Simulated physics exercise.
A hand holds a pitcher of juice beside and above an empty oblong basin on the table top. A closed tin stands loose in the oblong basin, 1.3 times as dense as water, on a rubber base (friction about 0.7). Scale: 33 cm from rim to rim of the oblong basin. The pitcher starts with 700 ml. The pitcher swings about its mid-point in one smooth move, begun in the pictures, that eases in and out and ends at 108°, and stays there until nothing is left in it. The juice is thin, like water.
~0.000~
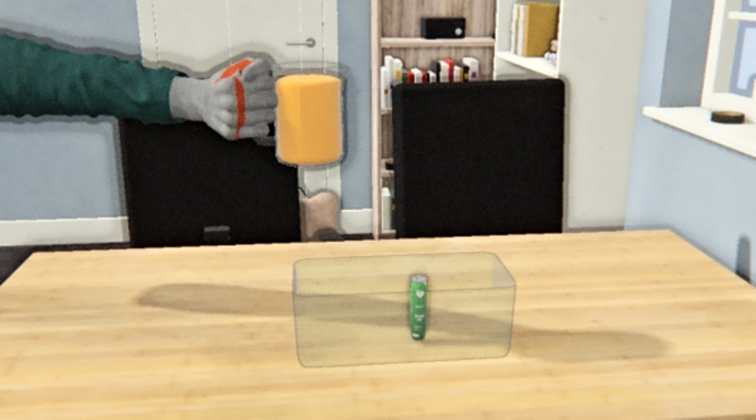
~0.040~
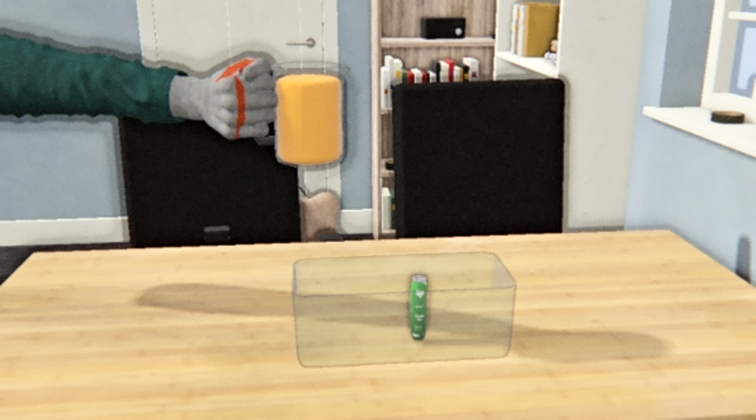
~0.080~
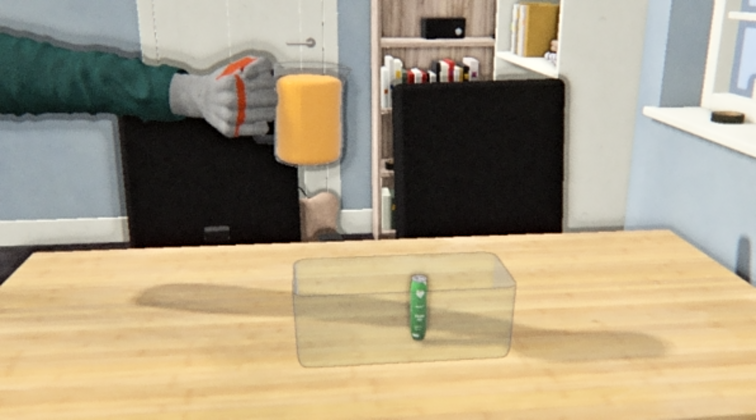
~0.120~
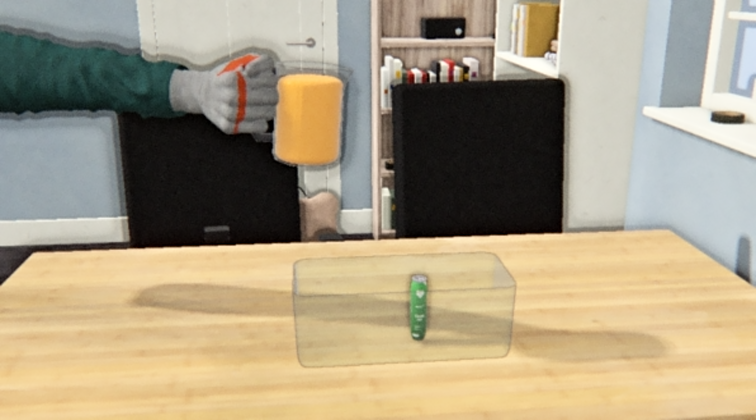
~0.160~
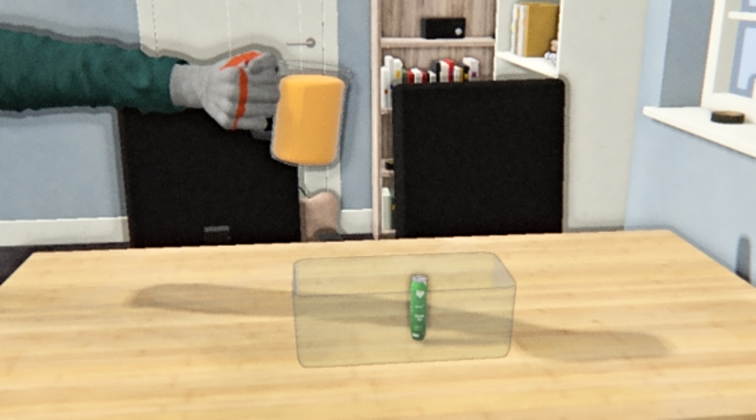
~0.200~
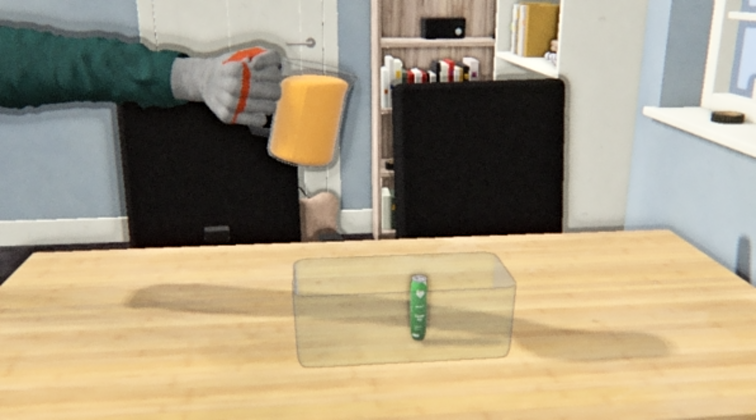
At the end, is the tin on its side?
The tin topples.
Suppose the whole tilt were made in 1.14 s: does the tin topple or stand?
The tin topples.
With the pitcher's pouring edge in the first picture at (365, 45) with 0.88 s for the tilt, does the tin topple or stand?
Then it keeps standing.
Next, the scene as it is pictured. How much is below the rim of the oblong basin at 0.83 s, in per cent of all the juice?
About 32 per cent.
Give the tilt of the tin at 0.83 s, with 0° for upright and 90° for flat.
Near 0° from upright.
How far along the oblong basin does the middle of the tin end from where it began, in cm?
About 7.0 cm.
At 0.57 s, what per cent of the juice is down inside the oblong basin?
Some 0 per cent.
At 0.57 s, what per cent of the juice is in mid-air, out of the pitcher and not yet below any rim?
Near 16 in a hundred.
Then, 0.57 s in, the tilt is 73° and 83 per cent is still to pour; the tin stands where it began.
Then, 0.83 s in, the tilt is 106° and 33 per cent is still to pour; the tin stands where it began.
Then, 1.12 s in, the tilt is 108° and 4 per cent is still to pour; the tin stands where it began.
Then, 1.42 s in, the tilt is 108° and 0 per cent is still to pour; the tin lies on its side.
Finally, the tin lies on its side.
